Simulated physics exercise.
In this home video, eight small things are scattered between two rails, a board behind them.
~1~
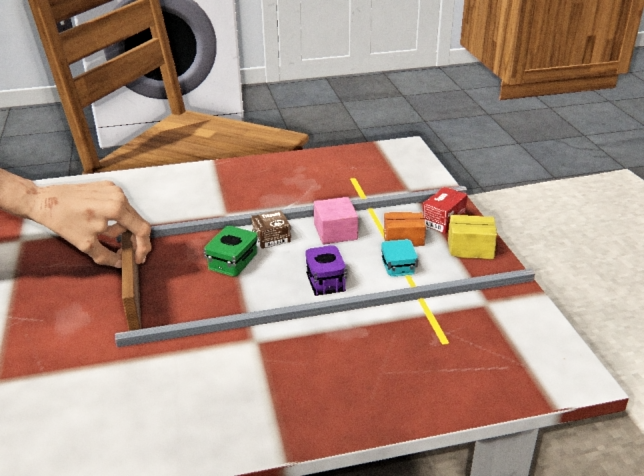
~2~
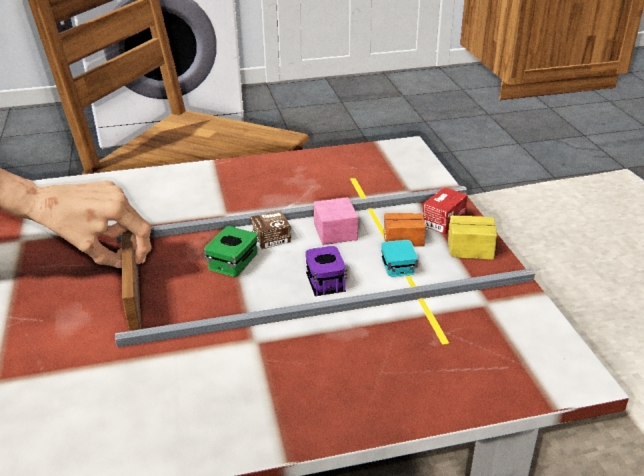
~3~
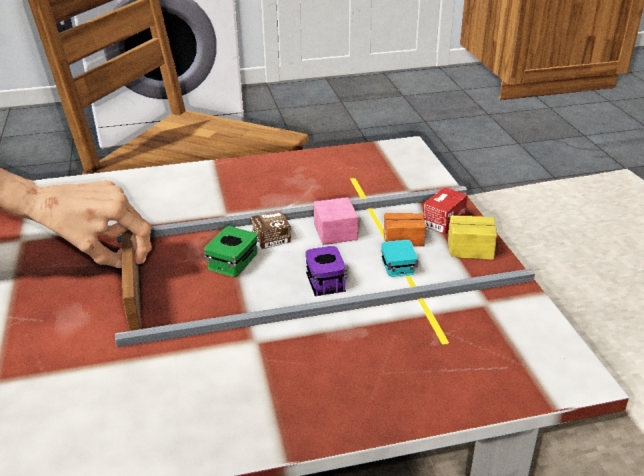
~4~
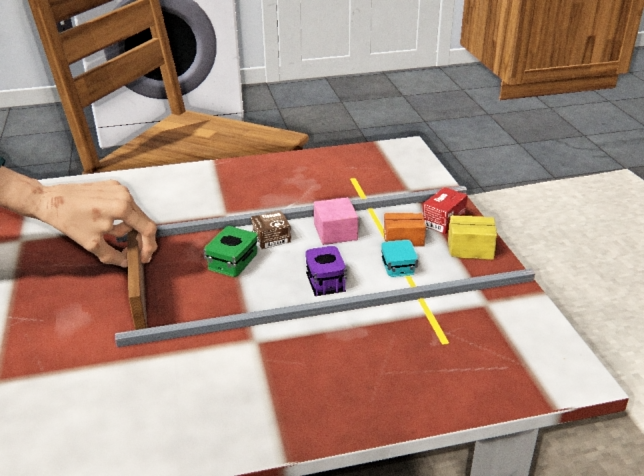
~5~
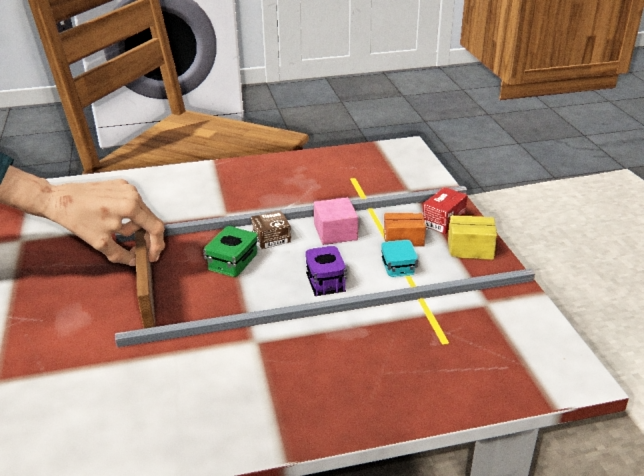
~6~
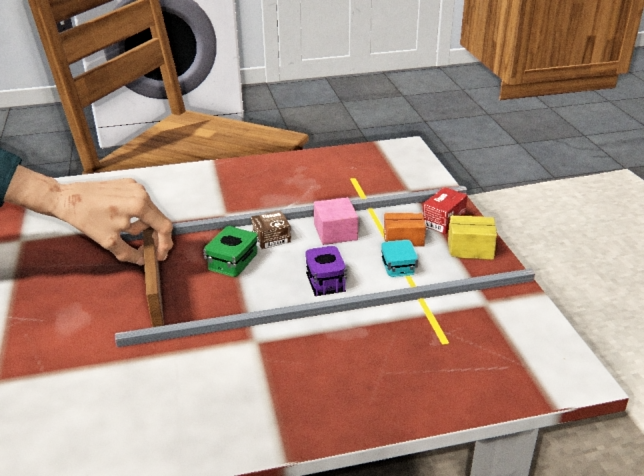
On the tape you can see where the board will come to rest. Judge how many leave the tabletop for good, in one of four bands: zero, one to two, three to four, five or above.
That falls in the band zero.
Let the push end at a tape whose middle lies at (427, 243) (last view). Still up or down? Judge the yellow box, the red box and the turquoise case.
The yellow box tumbles off; the red box drops off; the turquoise case does not fall.
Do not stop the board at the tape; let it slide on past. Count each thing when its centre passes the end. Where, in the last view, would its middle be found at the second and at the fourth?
About (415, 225), then about (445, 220).
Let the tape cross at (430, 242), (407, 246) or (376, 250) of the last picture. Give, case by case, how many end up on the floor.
Per try in turn: 2, 0, 0.
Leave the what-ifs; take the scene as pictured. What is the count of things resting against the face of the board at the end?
I count 3 of them.
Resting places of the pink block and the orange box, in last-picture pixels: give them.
You'll find the pink block at roughly (428, 208) and the orange box at roughly (455, 229).
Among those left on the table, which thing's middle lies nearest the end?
I'd say the red box.
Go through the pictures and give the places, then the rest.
Yellow box (472, 237); red box (445, 210); orange box (404, 229); board (131, 266); tape (392, 248), in the first picture.
Red box (444, 210); turquoise case (399, 260), in the second picture.
Orange box (404, 230); purple case (325, 271), in the third picture.
Yellow box (472, 237); green case (232, 252), in the fourth picture.
Red box (444, 210); pink block (336, 221), in the fifth picture.
Yellow box (472, 237); red box (444, 210); orange box (404, 230); board (152, 263); tape (392, 248), in the sixth picture.
A little later, none off yet; yellow box at rest near (472, 237); red box at rest near (444, 210); orange box at rest near (404, 230).
When it is over, the number that fall off is zero.
